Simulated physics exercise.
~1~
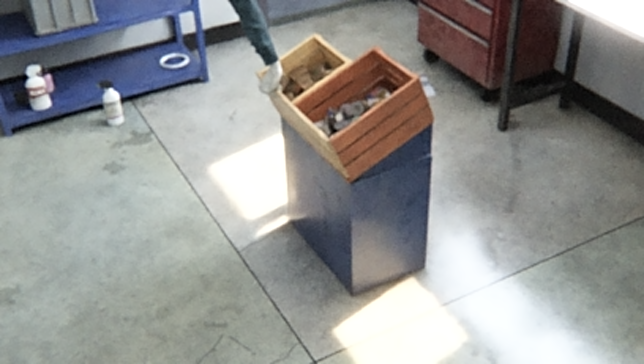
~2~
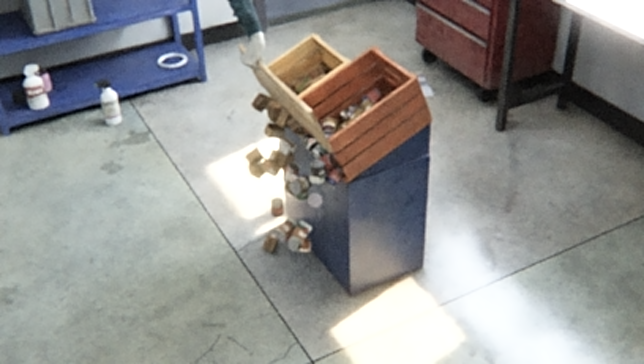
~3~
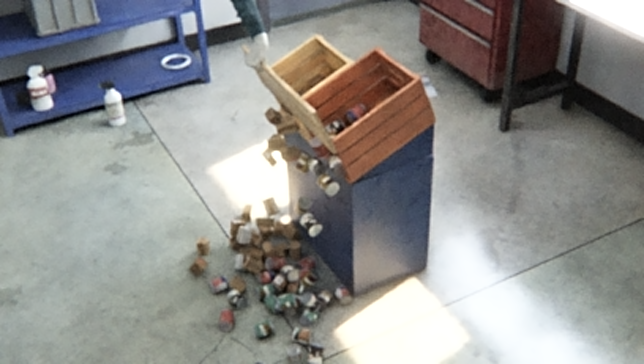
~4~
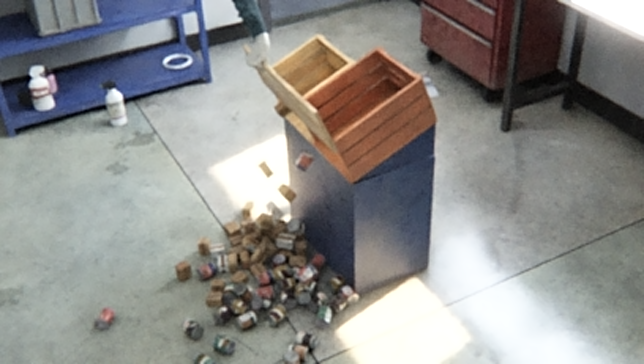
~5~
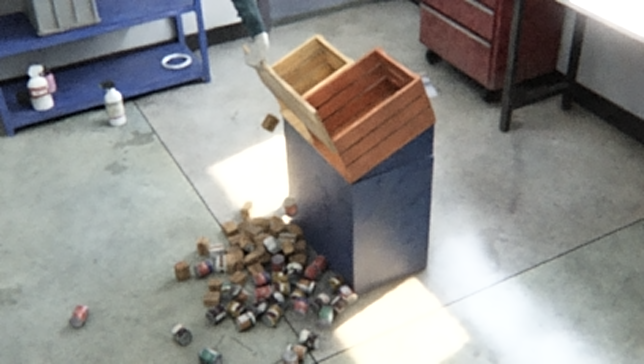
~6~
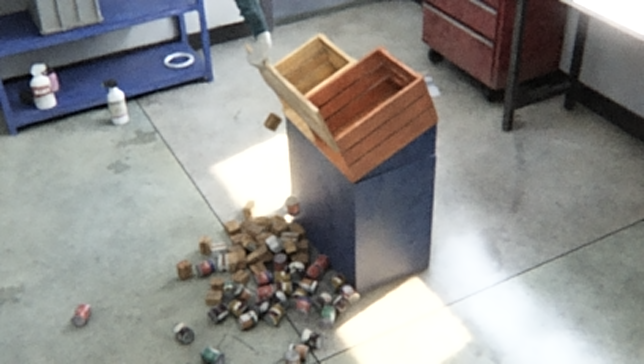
In a workshop with a blue shelf and a red tool cabinet, a wooden chute and an orange chute, both full, rest side by side atop a blue pedestal, sloping down to the left. A gloved hand at the upper end of an arm's reach lifts the gate across their front. Small brown parcels and tins spill over the left edge and tumble down. They pile up on the concrete beside the pedestal, and one tin rolls away to the left. The last few pieces drop, leaving both chutes empty above a scattered heap.
